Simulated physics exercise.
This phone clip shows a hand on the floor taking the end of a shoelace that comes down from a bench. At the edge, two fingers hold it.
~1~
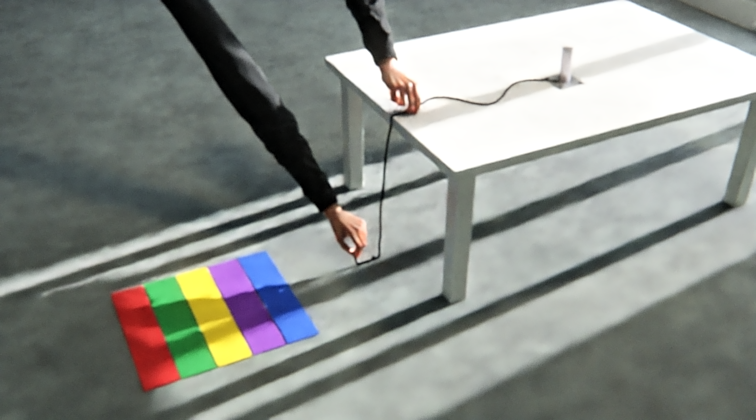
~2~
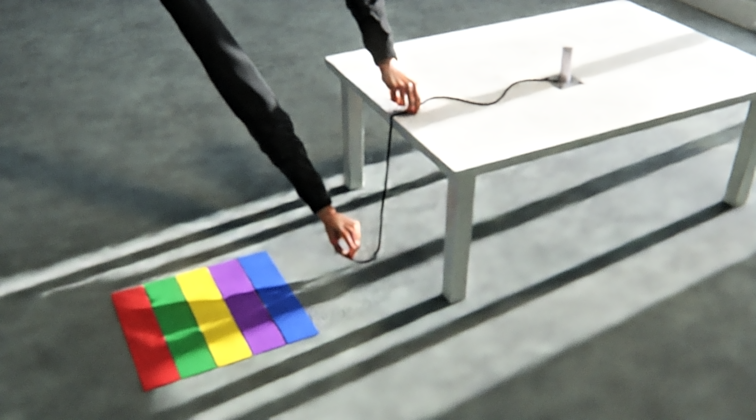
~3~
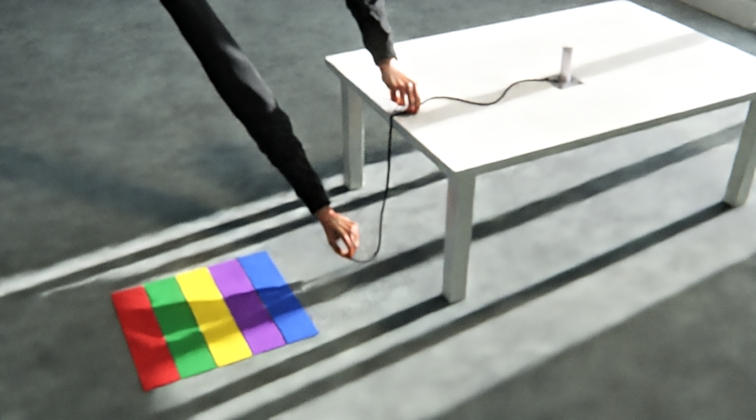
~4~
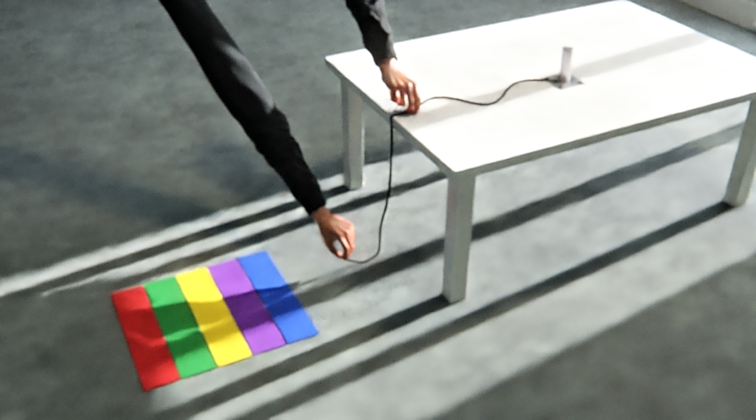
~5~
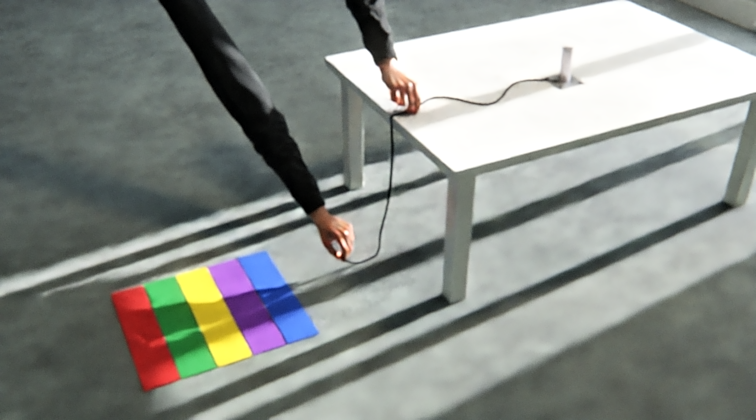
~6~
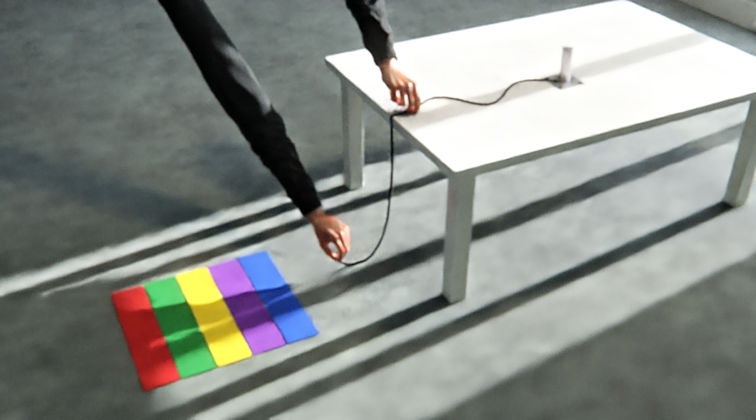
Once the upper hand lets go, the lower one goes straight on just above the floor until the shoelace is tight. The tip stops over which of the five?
Over the yellow strip.
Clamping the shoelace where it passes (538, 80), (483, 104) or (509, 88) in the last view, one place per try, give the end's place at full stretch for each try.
That would be (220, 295) for the first, (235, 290) for the second and (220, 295) for the third.
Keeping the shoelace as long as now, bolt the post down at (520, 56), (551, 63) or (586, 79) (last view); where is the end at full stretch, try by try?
Estimated pixels per try: (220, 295); (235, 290); (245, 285).
A little later, end near (266, 280); over blue.
Next, end near (232, 290); over purple.
When it is tight, end near (212, 296); over yellow. It gets as far as the yellow strip.
